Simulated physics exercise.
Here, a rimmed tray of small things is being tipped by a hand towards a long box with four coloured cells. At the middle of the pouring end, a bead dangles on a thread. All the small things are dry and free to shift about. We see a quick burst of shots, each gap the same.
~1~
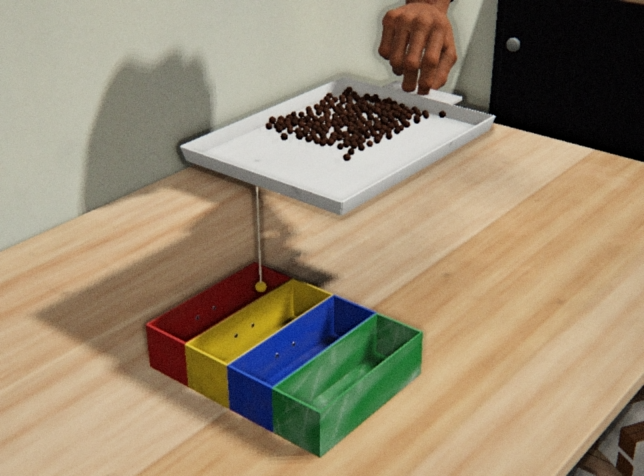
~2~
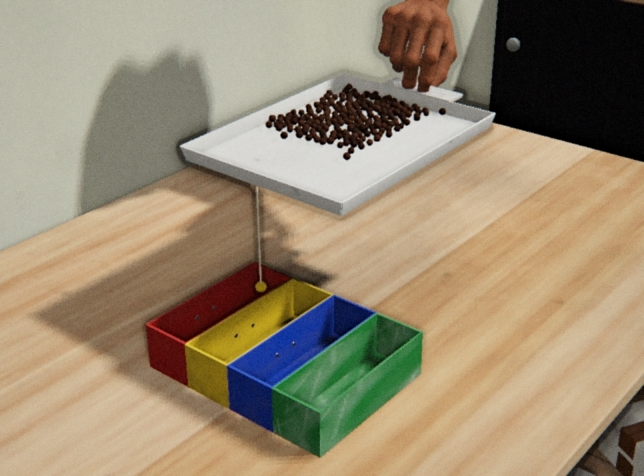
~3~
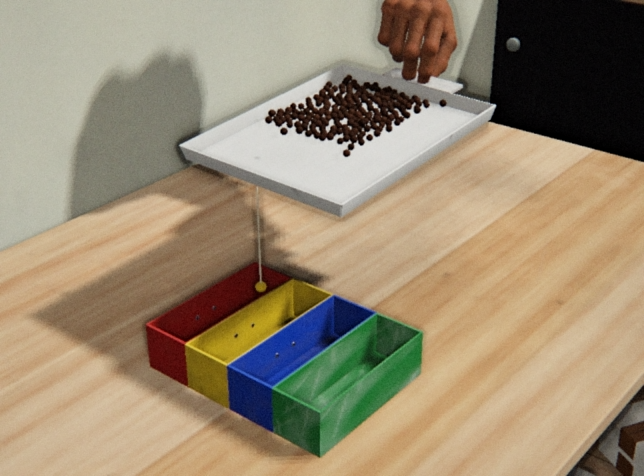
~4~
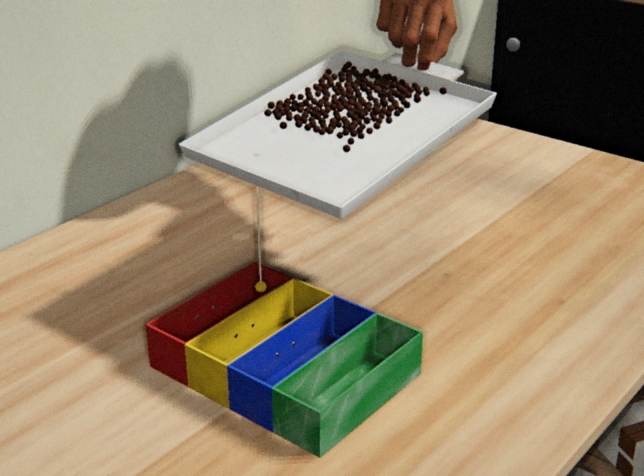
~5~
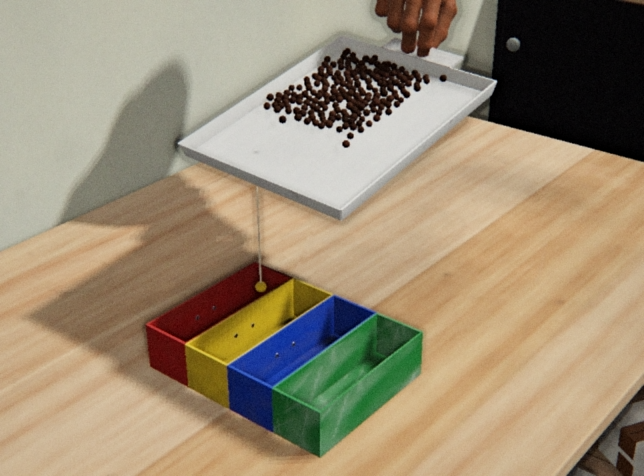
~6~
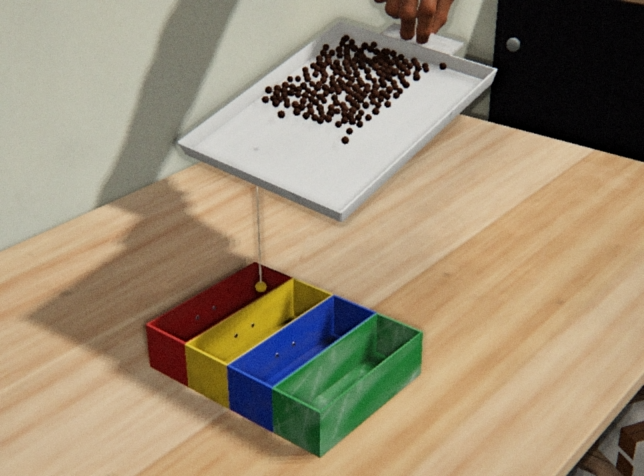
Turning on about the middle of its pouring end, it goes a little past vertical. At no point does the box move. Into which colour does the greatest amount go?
The greatest amount goes into blue.
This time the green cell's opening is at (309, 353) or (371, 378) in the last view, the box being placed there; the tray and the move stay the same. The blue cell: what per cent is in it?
You'd get 30 in a hundred the first time and 40 in a hundred the second.
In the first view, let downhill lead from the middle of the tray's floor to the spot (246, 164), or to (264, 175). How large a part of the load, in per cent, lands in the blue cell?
I'd say roughly 0 percent with the first slope, 0 percent with the other.
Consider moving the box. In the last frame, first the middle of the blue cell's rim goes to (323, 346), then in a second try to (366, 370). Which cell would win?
The first time it is the blue one; the second time it is the cell in yellow.
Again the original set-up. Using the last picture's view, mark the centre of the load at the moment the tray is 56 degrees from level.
About (302, 200).
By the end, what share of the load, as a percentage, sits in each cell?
Red cell: 10 %. Yellow cell: 20 %. Blue cell: 50 %. Green cell: 20 %.
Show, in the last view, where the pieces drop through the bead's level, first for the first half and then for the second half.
(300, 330) for the early half, (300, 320) for the late half.
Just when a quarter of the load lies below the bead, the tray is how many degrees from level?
Roughly 60 degrees of tilt.
Just after the last frame, tray tipped steeply; the larger part on the tray; about a tenth in the blue cell; just a few in the green cell; just a few in the yellow cell; roughly a quarter falling or outside the box.
A moment on, tray tipped right over; roughly half on the tray; roughly a quarter in the blue cell; about a tenth in the green cell; about a tenth in the yellow cell; about a tenth falling or outside the box.
Further on, tray tipped past a quarter turn; roughly half in the blue cell; roughly a quarter in the yellow cell; roughly a quarter in the green cell; about a tenth in the red cell; about a tenth falling or outside the box.
When it is over, tray tipped past a quarter turn; roughly half in the blue cell; roughly a quarter in the yellow cell; roughly a quarter in the green cell; about a tenth in the red cell; about a tenth outside the box.
